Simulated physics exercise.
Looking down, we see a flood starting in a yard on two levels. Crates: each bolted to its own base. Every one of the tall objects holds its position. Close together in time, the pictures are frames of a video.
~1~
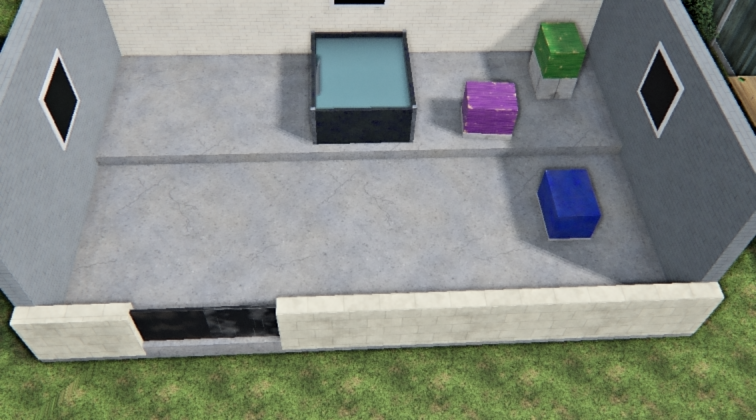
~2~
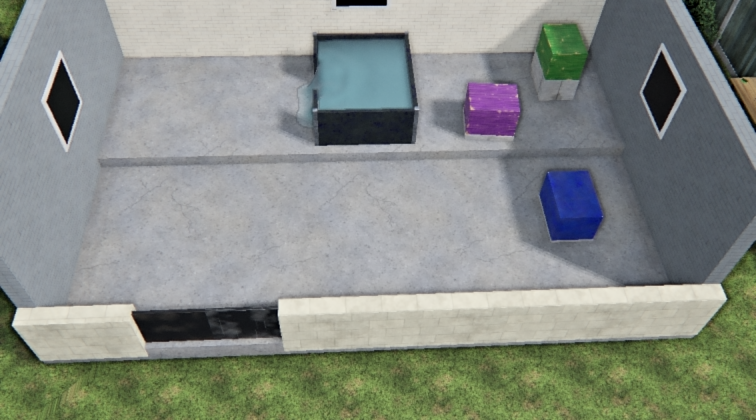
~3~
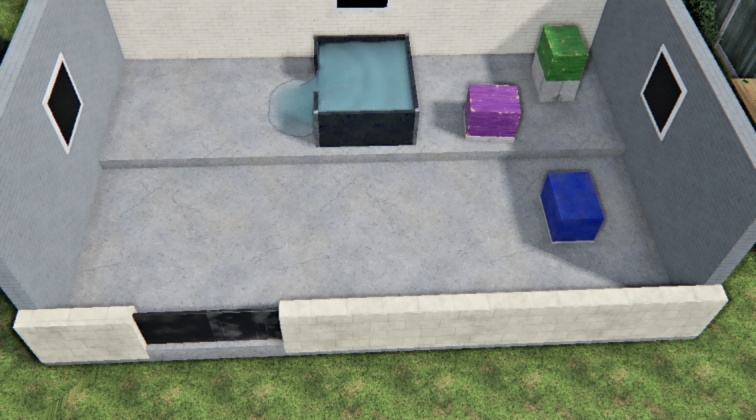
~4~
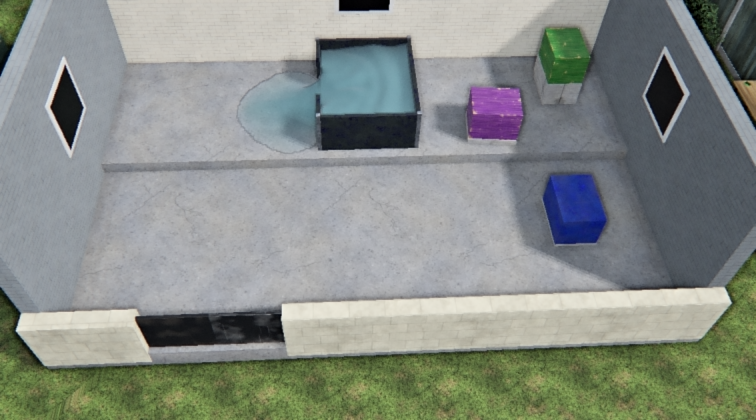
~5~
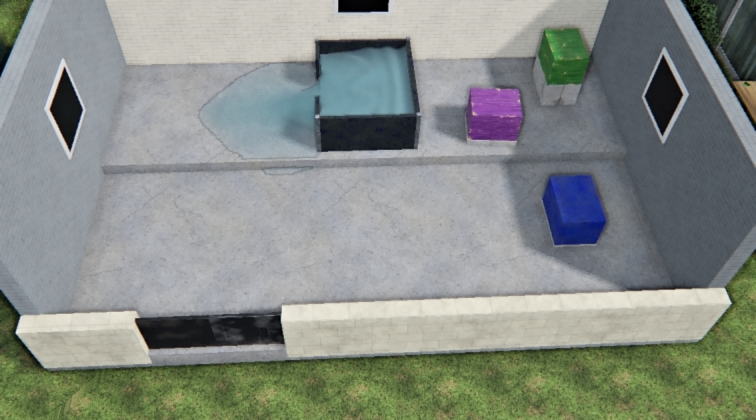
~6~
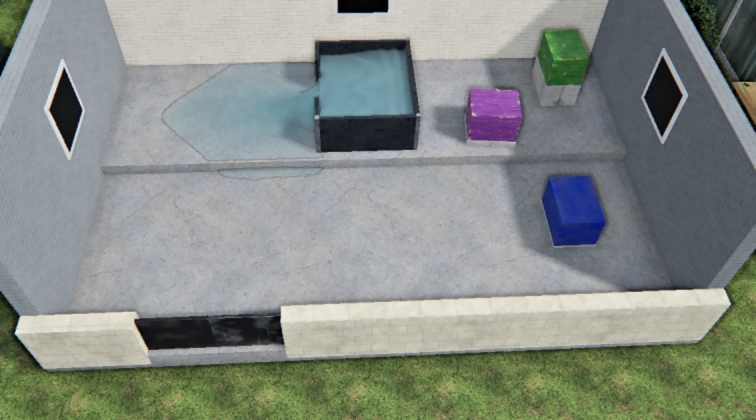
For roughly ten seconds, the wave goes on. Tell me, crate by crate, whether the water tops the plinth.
Blue crate: Yes, it does. Green crate: No, it does not. Purple crate: No, it does not.
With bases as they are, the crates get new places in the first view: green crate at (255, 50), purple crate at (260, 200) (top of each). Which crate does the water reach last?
It's the one in blue.
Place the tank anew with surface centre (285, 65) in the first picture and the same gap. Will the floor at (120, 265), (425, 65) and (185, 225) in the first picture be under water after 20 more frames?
Results in order - swamped, left untouched, swamped.
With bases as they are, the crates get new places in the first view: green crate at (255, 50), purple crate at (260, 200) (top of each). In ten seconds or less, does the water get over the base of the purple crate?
The purple crate is flooded.
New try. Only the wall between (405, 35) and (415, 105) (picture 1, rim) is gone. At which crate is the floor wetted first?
My answer: The one in purple.
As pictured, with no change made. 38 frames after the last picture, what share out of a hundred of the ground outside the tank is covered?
I reckon 50 per cent or so.
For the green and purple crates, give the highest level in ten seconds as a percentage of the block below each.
Peak levels: Approx. 0 % then 10 %.
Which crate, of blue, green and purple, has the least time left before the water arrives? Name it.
The blue one, then.
A moment on, water covers 25 % of the floor; the blue crate not reached, the green crate not reached, the purple crate not reached.
Next, water covers 30 % of the floor; the blue crate not reached, the green crate not reached, the purple crate not reached.
Then, water covers 35 % of the floor; the blue crate not reached, the green crate not reached, the purple crate not reached.
Later, water covers 50 % of the floor; the blue crate not reached, the green crate not reached, the purple crate not reached.
In the end, water covers 80 % of the floor; the blue crate was topped, the green crate stayed above the water, the purple crate stayed above the water.
